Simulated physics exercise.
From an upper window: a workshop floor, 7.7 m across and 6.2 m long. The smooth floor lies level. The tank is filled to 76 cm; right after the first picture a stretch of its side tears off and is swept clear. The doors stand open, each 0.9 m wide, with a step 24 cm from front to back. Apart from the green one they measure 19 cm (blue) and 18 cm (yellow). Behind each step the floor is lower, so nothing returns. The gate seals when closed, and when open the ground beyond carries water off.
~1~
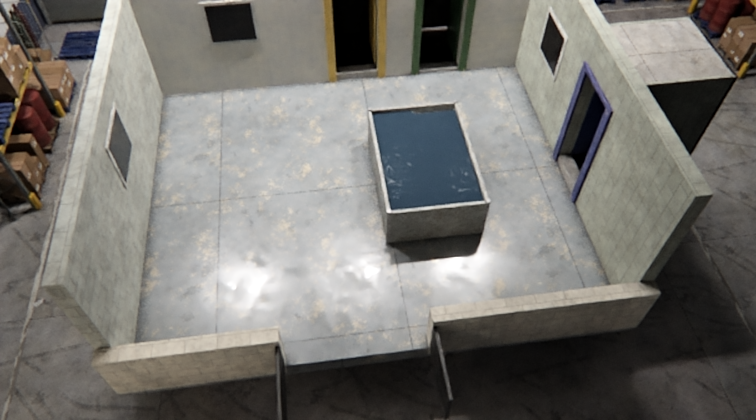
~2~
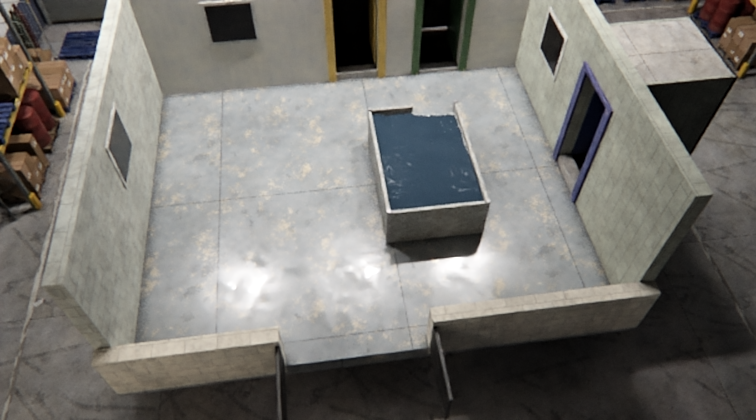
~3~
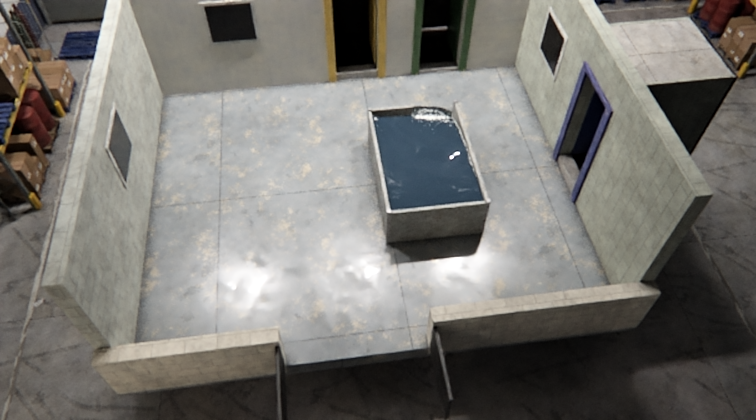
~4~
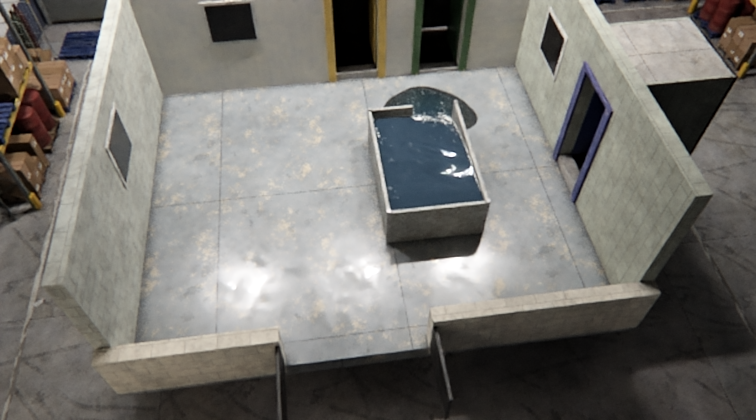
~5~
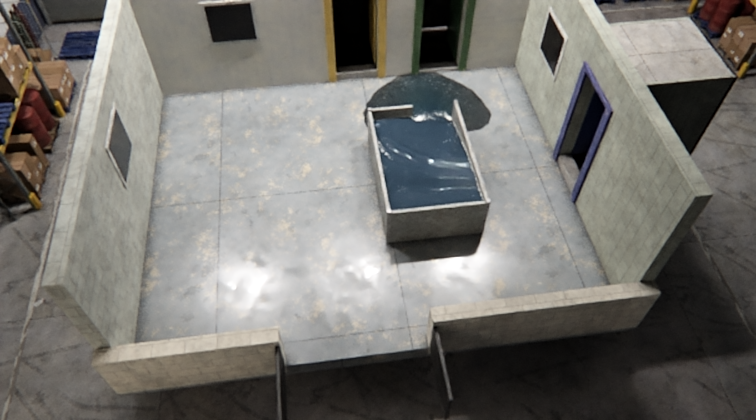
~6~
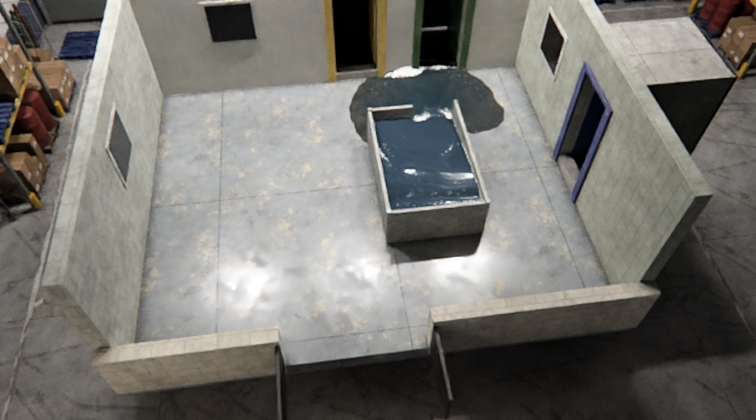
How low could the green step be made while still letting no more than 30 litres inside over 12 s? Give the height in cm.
Close to 30 cm is just enough.
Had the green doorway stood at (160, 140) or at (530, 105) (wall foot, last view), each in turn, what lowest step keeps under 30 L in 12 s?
About 8.5 and 14.0 cm.
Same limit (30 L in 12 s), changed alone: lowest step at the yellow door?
About 14.0 cm at yellow.
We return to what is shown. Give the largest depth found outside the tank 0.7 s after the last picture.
Roughly 43 cm.
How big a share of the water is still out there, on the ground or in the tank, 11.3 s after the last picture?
Some 76 per cent remains.
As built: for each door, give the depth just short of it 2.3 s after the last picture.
In cm: Blue 1, yellow 16, green 23.
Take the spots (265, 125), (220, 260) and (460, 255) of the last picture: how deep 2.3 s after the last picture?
Roughly 3, 0 and 0 cm, in turn.
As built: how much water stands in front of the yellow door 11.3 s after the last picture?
Some 5.0 cm.
Then, 0.7 s after the last picture water covers 15 % of the floor, deepest (43 cm) near (439, 133); 12 cm at the green door, 100 litres in over its 7 cm step.
Then, 2.3 s after the last picture water covers 35 % of the floor, deepest (28 cm) near (431, 133); 23 cm at the green door, 370 litres in over its 7 cm step.
Then, 11.3 s after the last picture water covers 95 % of the floor, deepest (8 cm) near (431, 133); 8 cm at the green door, 666 litres in over its 7 cm step.
At the green door as built, the water peaked near 24 cm, 2.1 s after the last picture.
Run again over the same 12 s with other heights there, 53 litres in over 27.5 cm, 3 litres over 37 cm. The limit of 30 litres is kept from about 30 cm up.
